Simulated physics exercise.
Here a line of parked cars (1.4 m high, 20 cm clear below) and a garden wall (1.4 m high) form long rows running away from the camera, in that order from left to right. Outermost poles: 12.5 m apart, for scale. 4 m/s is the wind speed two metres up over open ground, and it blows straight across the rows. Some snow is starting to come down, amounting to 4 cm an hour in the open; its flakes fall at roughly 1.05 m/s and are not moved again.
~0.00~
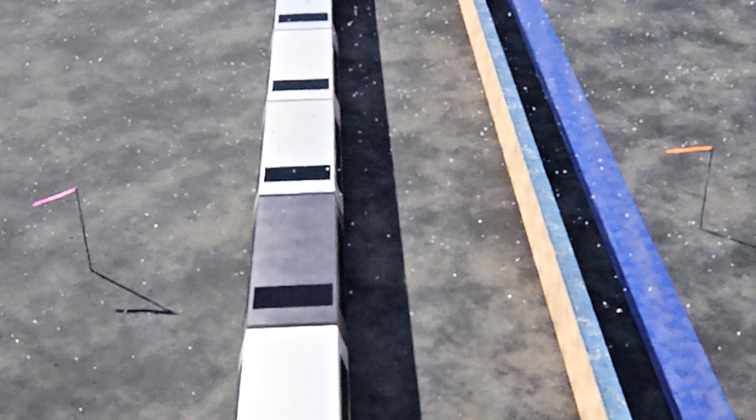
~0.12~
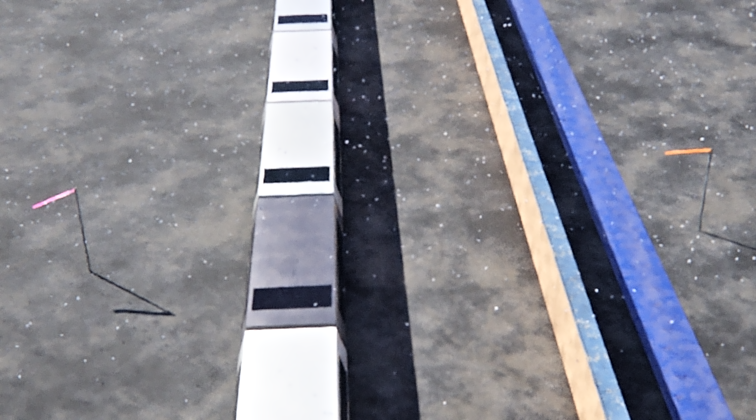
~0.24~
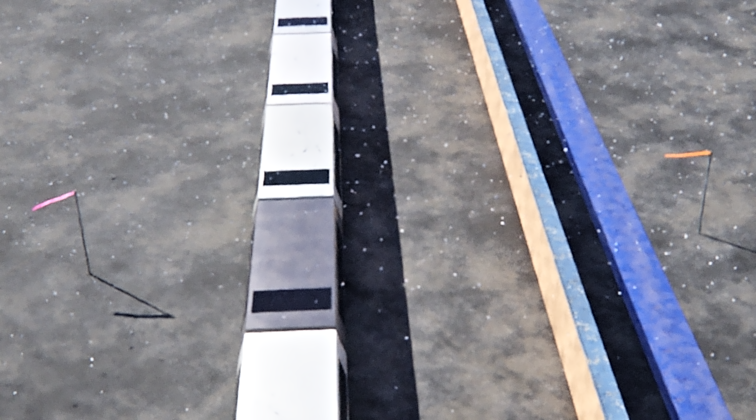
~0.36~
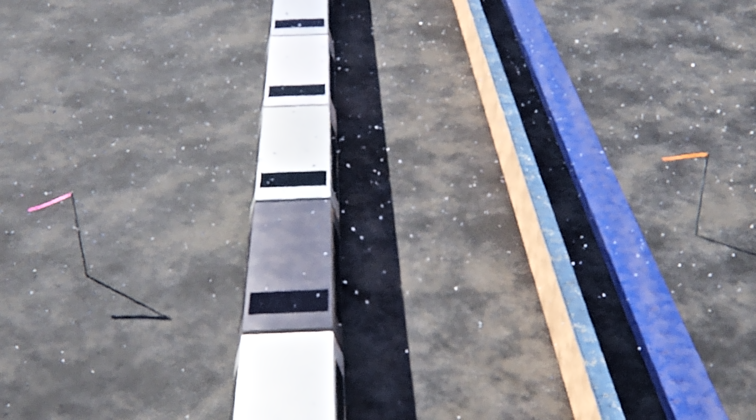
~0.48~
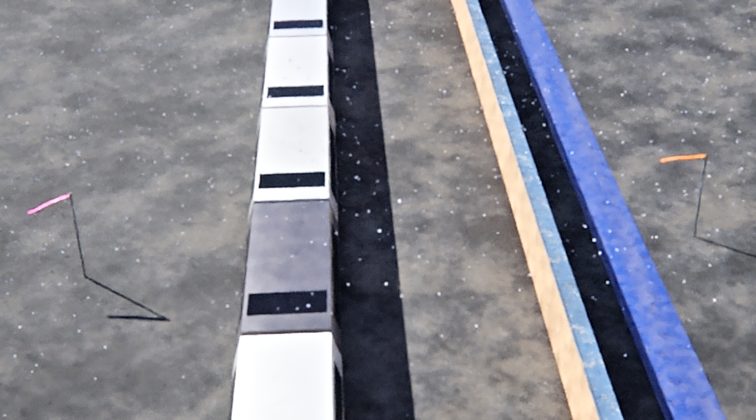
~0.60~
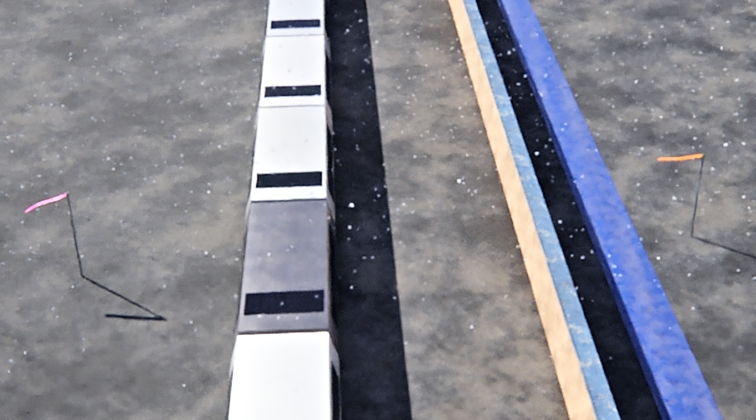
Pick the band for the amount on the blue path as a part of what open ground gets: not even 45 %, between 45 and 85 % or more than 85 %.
More than 85 %.
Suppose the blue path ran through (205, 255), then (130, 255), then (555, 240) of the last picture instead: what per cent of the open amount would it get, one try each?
80 %, then 90 %, then 110 %.
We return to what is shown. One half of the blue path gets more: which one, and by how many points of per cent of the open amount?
The right-hand side, by some 10 points.
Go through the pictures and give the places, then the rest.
The first picture shows the left ribbon ends at (33, 205), leaning 70 degrees to the left.
The second picture shows the right ribbon ends at (666, 153), leaning 85 degrees to the left and the blue one passes (622, 231).
The third picture shows the left ribbon ends at (33, 209), leaning 70 degrees to the left, above the rows the flakes slant 80 degrees from upright, towards the left and the top of the line of parked cars crosses (297, 153).
The fourth picture shows the right ribbon ends at (663, 159), leaning 85 degrees to the left and the blue one passes (593, 178).
The fifth picture shows the left ribbon ends at (28, 213), leaning 70 degrees to the left and above the rows the flakes slant 80 degrees from upright, towards the left.
The sixth picture shows the right ribbon ends at (658, 160), leaning 85 degrees to the left and the top of the line of parked cars crosses (290, 156).
10 minutes on, 7 mm on the blue path, 7 mm in the open.
30 minutes on, 21 mm on the blue path, 20 mm in the open.
60 minutes on, 42 mm on the blue path, 40 mm in the open, so the blue path has 105 % of the open amount; the left half of it has 101 %, the right half 110 %.
